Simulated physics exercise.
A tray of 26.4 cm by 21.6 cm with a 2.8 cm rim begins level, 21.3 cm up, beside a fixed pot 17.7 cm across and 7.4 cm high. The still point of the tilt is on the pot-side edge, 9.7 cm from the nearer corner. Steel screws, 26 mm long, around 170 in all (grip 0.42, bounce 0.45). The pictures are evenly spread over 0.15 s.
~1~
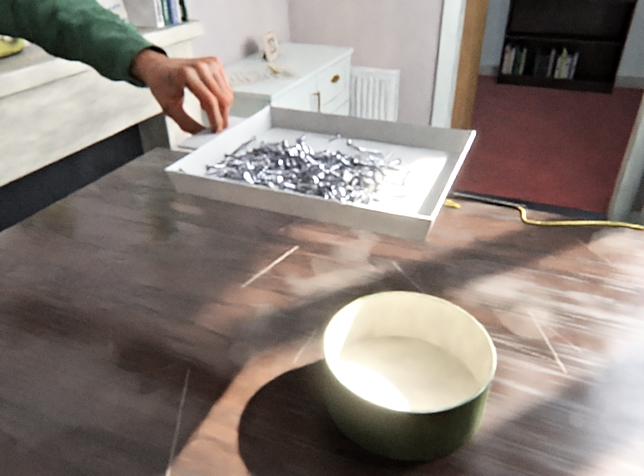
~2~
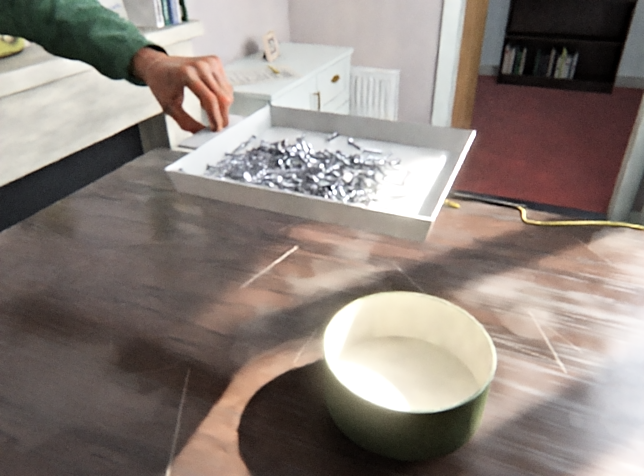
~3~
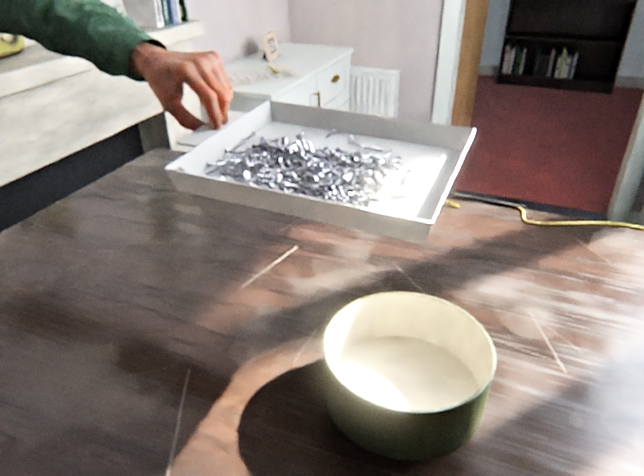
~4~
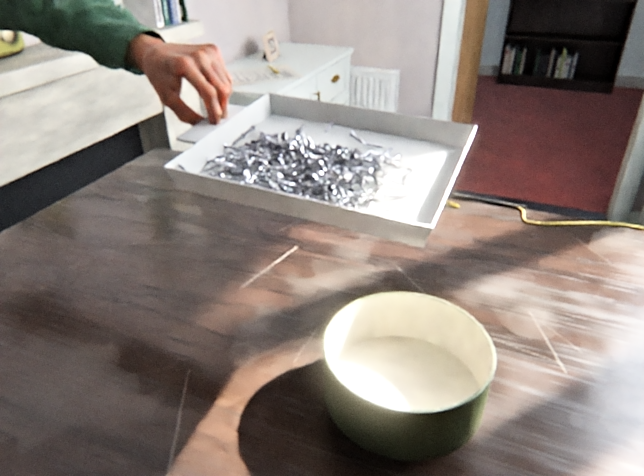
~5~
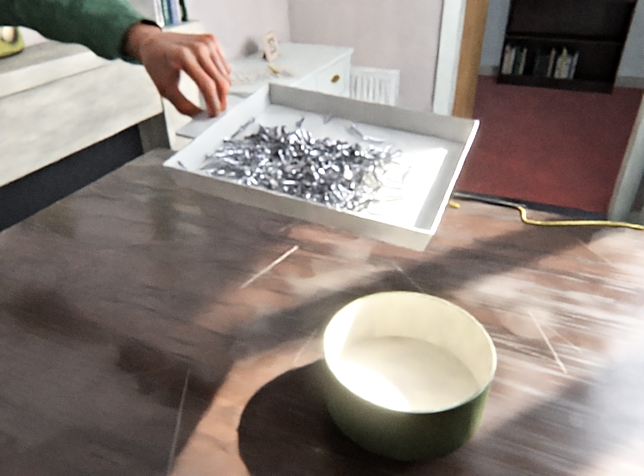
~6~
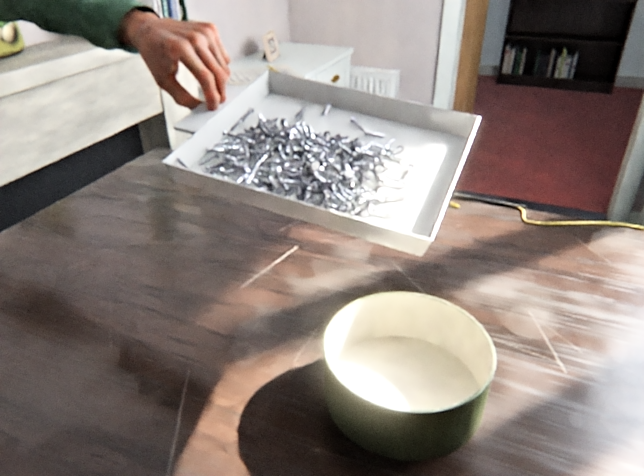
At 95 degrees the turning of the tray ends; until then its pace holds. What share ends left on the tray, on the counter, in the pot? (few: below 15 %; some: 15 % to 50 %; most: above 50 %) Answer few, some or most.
Tray few, counter few, pot most.
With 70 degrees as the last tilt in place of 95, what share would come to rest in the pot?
In that case some 50 per cent.
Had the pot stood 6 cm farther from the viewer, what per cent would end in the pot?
Then about 65 per cent.
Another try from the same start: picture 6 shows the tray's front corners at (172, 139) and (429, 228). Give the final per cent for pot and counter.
Pot 90, counter 10.
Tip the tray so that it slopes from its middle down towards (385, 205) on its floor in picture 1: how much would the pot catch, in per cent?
About 95 per cent.
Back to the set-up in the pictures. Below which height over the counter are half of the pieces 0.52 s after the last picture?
About 18 cm.
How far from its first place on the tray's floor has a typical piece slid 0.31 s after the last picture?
Roughly 5 cm.
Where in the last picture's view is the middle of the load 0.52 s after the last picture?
Near (367, 261).
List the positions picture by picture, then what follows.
In the first frame, tray tilt 0 degrees, front corners at (174, 168) and (427, 214); middle of the pieces at (305, 173); pot at (408, 344).
In the second frame, tray tilt 0 degrees, front corners at (174, 168) and (427, 215); middle of the pieces at (305, 172).
In the third frame, tray tilt 2 degrees, front corners at (174, 166) and (427, 217); middle of the pieces at (305, 171).
In the fourth frame, tray tilt 4 degrees, front corners at (174, 165) and (427, 221), lowest corner right front; middle of the pieces at (305, 169).
In the fifth frame, tray tilt 8 degrees, front corners at (173, 162) and (426, 227), lowest corner right front; middle of the pieces at (305, 166).
In the sixth frame, tray tilt 12 degrees, front corners at (172, 160) and (426, 233), lowest corner right front; middle of the pieces at (305, 163); pot at (408, 344).
Then, 0.31 s after the last picture, tilt 53 degrees; the tray holds 100 %, the pot 0 %.
Then, 0.52 s after the last picture, tilt 80 degrees; the tray holds 85 %, the pot 5 %.
Then, 0.84 s after the last picture, tilt 95 degrees; the tray holds 5 %, the pot 80 %.
In the end, tray 0 %, counter 5 %, pot 95 %.
